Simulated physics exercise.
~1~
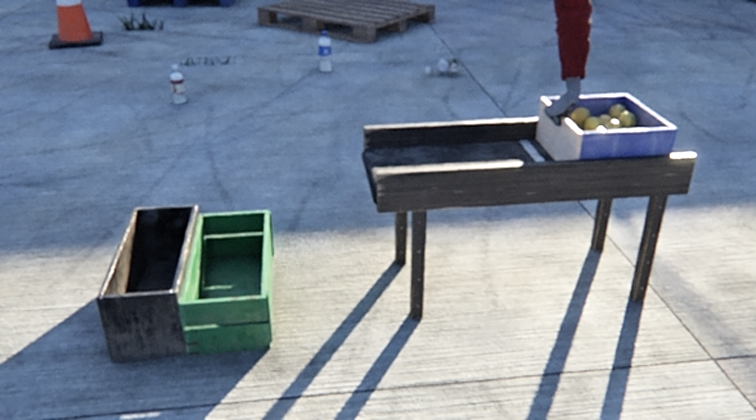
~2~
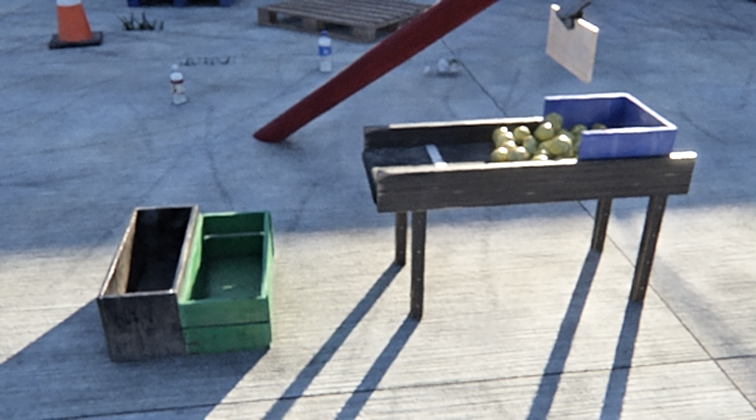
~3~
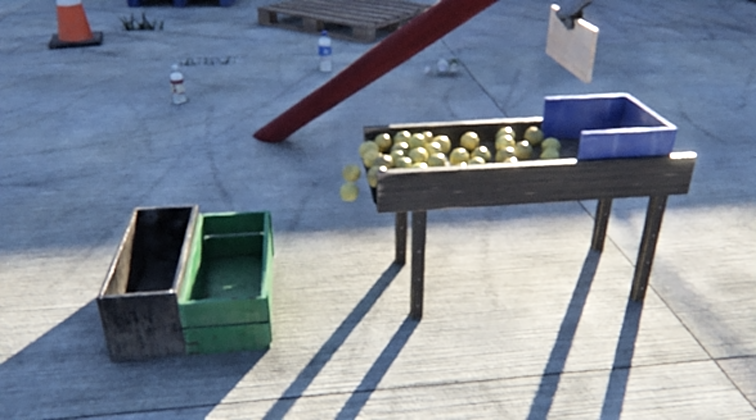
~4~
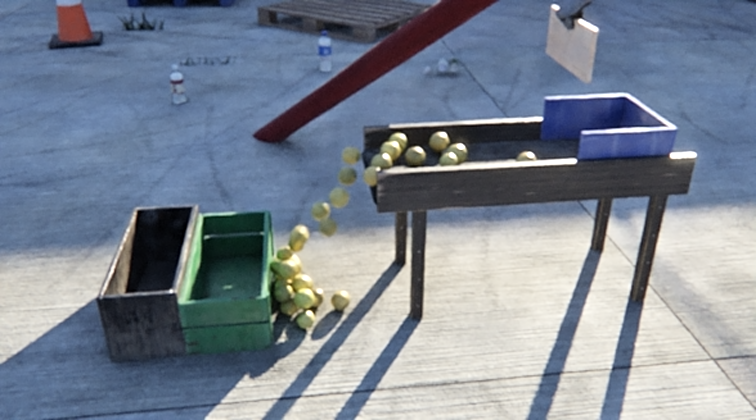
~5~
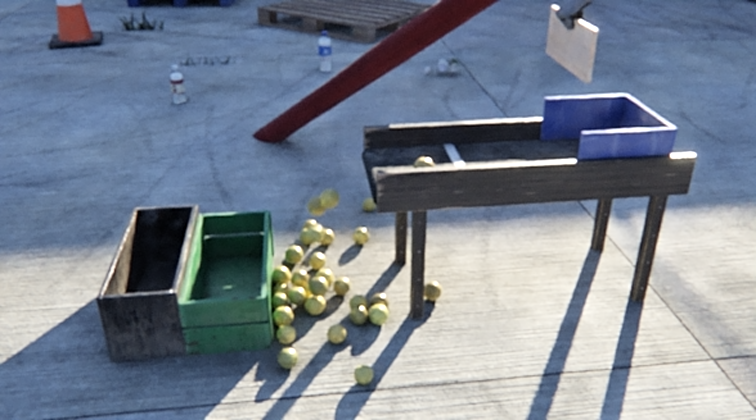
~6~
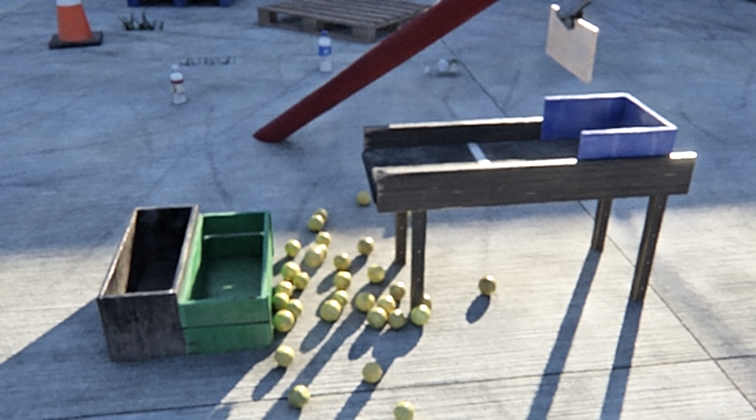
A red arm reaches down to a blue pen of yellow apples at the right end of a dark, raised conveyor, seen from slightly above on sunlit concrete. A black bin and a green tote stand on the ground at the left, with a traffic cone and a pallet behind. The pale gate is lifted clear, and the apples ride left along the belt. They spill off its end, dropping short of the green tote and piling beside it. The last ones fall and roll about, leaving the apples scattered on the ground and both containers empty.
